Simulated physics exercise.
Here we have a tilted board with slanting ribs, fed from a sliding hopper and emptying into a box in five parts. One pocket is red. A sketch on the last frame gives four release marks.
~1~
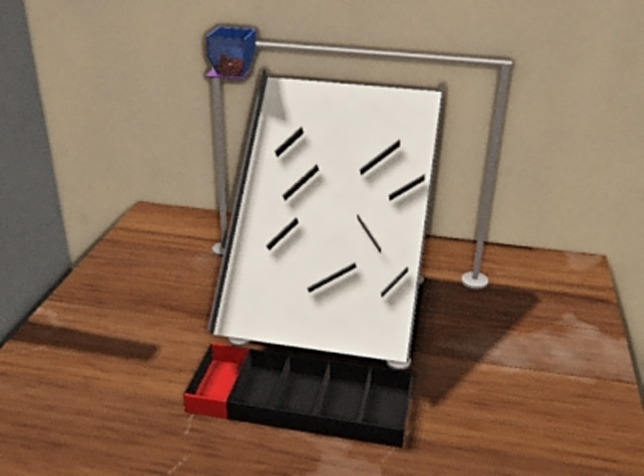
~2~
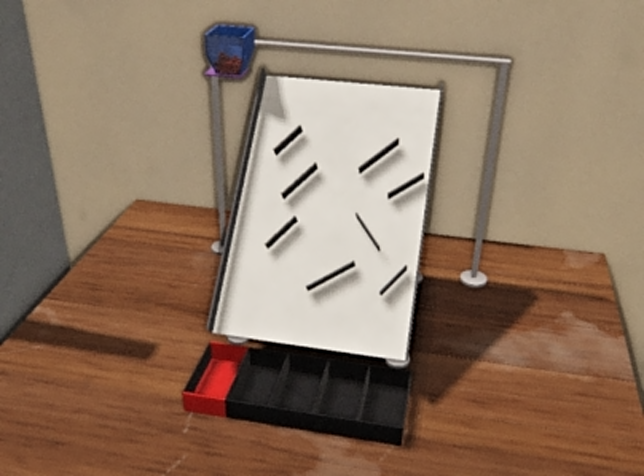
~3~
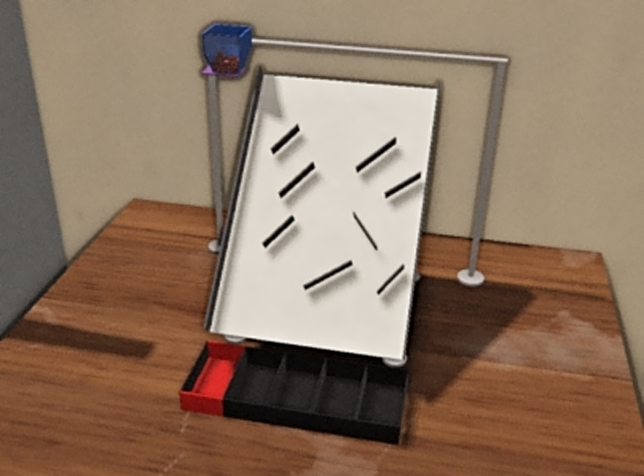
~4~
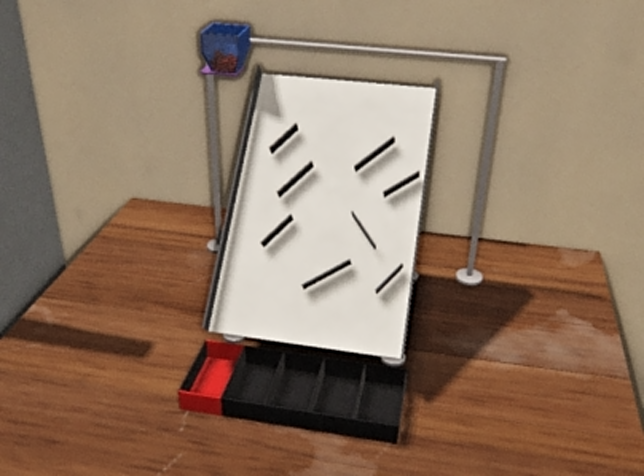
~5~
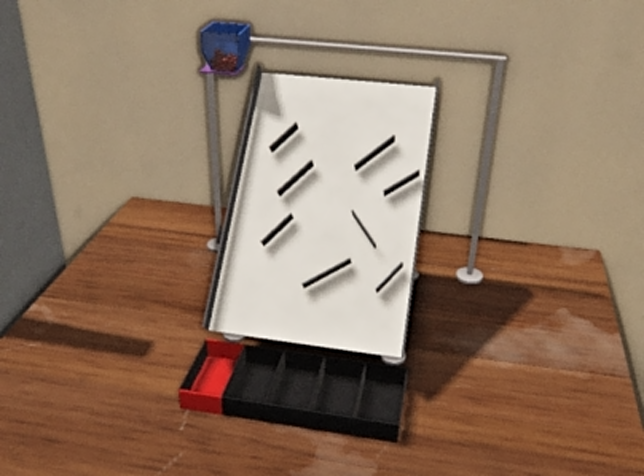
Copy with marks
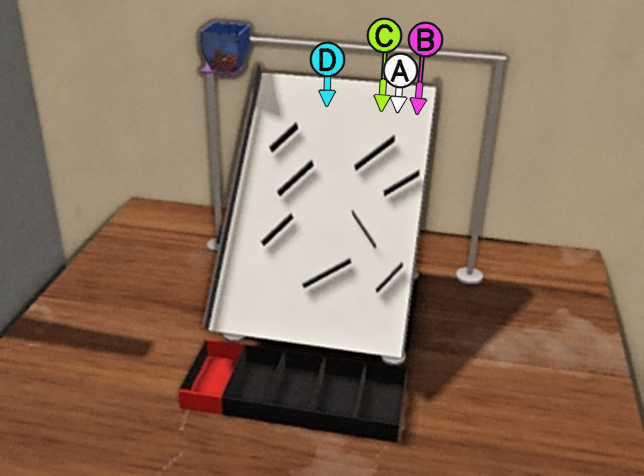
At first, a blue hopper holding small reddish pieces sits at the left end of a rail above a tilted white board with dark slanting ribs. The view then drifts very slightly, while the hopper, the board and the black box with its red left pocket show no clear movement through the end.
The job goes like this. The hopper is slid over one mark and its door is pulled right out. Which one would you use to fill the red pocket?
D is best.
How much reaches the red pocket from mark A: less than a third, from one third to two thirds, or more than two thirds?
Less than a third.
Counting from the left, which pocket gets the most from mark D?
The first.
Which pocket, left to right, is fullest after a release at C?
The second from the left.
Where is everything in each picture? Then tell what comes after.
The first frame shows hopper near (233, 65), kidney beans, door shut.
The second frame shows ribs (273, 150) to (301, 125), (359, 168) to (399, 138), (281, 194) to (316, 162).
The third frame shows ribs (385, 193) to (421, 172), (262, 244) to (293, 215), (353, 212) to (376, 246).
The fourth frame shows ribs (301, 285) to (350, 259), (376, 290) to (402, 263).
The fifth frame shows red pocket near (201, 401), number 1 of 5 from the left.
On the marked copy, mark A meets the board at (397, 106); mark B meets the board at (417, 108); mark C meets the board at (381, 105); mark D meets the board at (326, 100).
If A is chosen, a small share in the red pocket, the bulk in other pockets, a small share held on the board.
If B is chosen, only a few in the red pocket, the bulk in other pockets, close to a quarter held on the board.
If C is chosen, a small share in the red pocket, the bulk in other pockets, a small share held on the board, only a few outside the box.
If D is chosen, close to half in the red pocket, close to a third in other pockets, a small share held on the board, only a few outside the box.
